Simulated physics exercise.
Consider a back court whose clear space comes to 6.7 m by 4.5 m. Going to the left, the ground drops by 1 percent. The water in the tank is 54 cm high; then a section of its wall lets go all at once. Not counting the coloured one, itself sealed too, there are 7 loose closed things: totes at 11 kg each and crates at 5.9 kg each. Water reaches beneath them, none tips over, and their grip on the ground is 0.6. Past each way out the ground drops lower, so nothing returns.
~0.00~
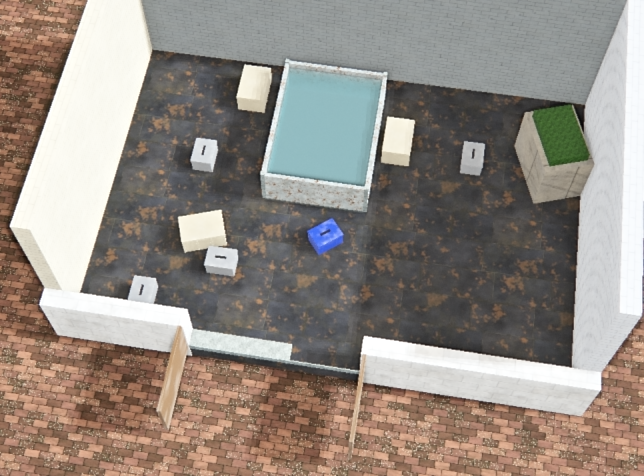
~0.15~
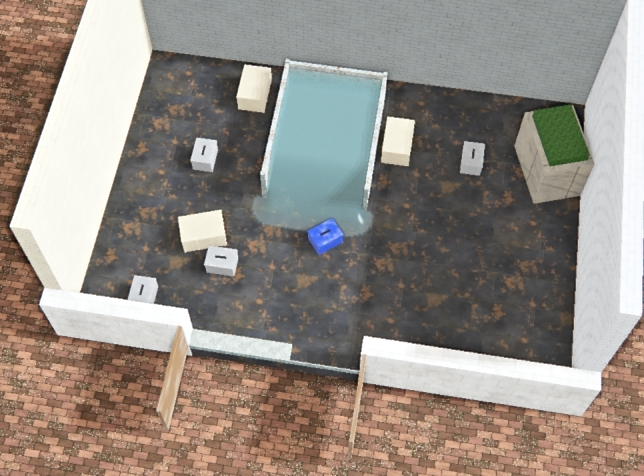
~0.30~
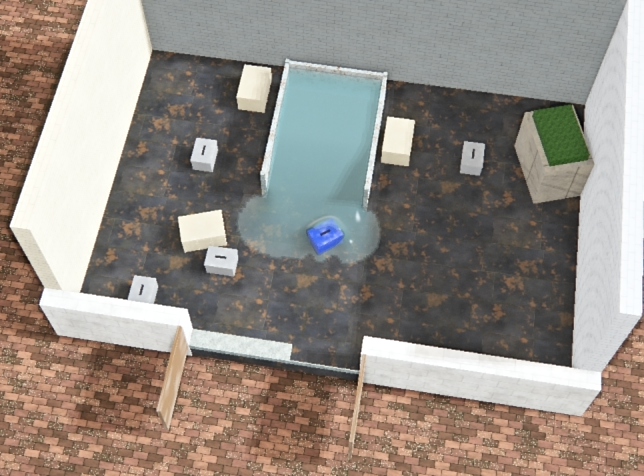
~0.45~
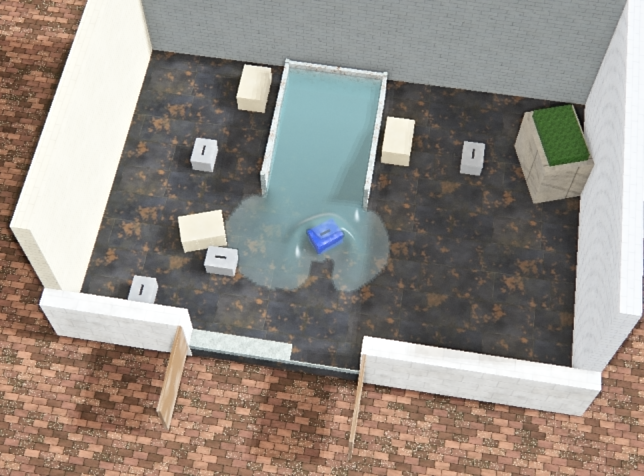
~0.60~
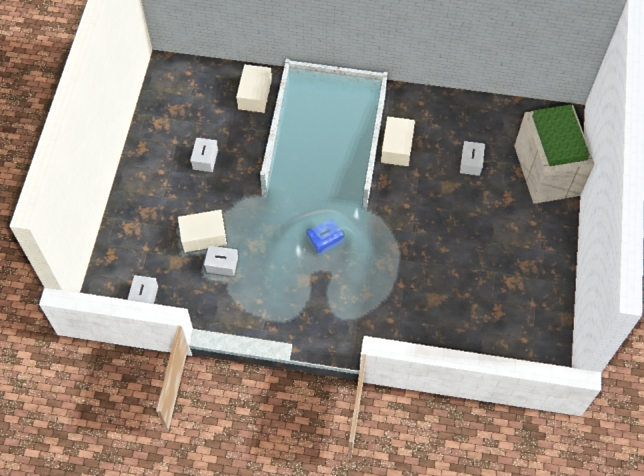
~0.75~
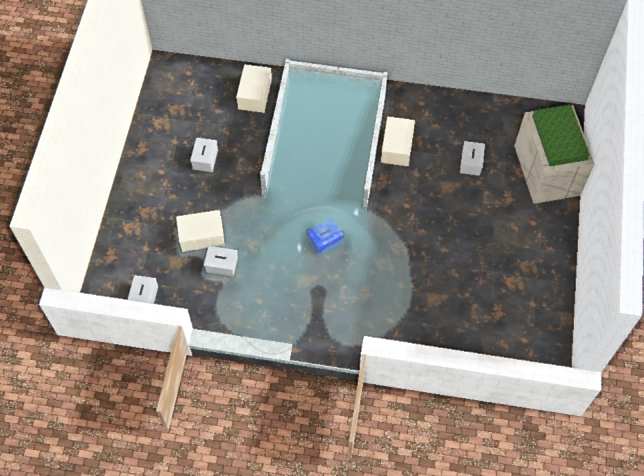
Water pours out through the open front of the raised tank and spreads over the dark, rust-flecked floor of a walled court. It surrounds the blue tote, curls around it in two rounded lobes, then widens toward the front opening, reaching a cream crate and grey tote, while the blue tote stays put.
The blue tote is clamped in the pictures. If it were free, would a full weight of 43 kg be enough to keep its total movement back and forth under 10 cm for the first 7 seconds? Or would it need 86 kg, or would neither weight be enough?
It needs 86 kg.
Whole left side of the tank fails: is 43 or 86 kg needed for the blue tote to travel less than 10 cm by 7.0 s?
In that case the lighter mass suffices.
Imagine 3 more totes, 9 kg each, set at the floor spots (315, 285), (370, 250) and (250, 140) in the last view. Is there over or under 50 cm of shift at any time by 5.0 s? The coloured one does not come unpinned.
Going through them in turn, the answers are not too far, too far and not too far.
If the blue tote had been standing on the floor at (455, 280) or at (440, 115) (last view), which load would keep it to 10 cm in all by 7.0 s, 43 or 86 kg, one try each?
Taking the two tries in order, even the light one works and even the light one works.
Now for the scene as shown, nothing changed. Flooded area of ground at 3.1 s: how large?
At that time the wet patch spans about 18 m2.
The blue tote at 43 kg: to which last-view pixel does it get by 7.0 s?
Somewhere around (331, 271).
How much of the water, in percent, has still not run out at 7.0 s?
64 %.
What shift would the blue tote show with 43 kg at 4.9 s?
60 cm.
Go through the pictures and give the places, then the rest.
In the first picture, the blue tote at (326, 233) rests on the ground; 2.7 m2 under water; 0 of 8 have shifted.
In the second picture, the blue tote at (326, 233), on the bottom; water covers 3.4 m2; 0 of 8 have shifted.
In the third picture, the blue tote at (326, 233) rests on the ground; water covers 4.2 m2; 0 of 8 have shifted.
In the fourth picture, the blue tote at (326, 233), on the bottom; water covers 5.2 m2; 0 of 8 have shifted.
In the fifth picture, the blue tote at (326, 233) rests on the ground; water covers 6.3 m2; 0 of 8 have shifted.
In the sixth picture, the blue tote at (326, 233), on the bottom; 7.6 m2 under water; 0 of 8 have shifted.
After 1.4 s the blue tote would be 40 cm from its start with 43 kg and 0 cm from its start with 86 kg; 14 cm of water round it then.
After 3.1 s the blue tote would be 59 cm from its start with 43 kg and 0 cm from its start with 86 kg; 7 cm of water round it then.
After 4.9 s the blue tote would be 59 cm from its start with 43 kg and 0 cm from its start with 86 kg; 3 cm of water round it then.
After 7.0 s the blue tote would be 59 cm from its start with 43 kg and 0 cm from its start with 86 kg; 3 cm of water round it then.
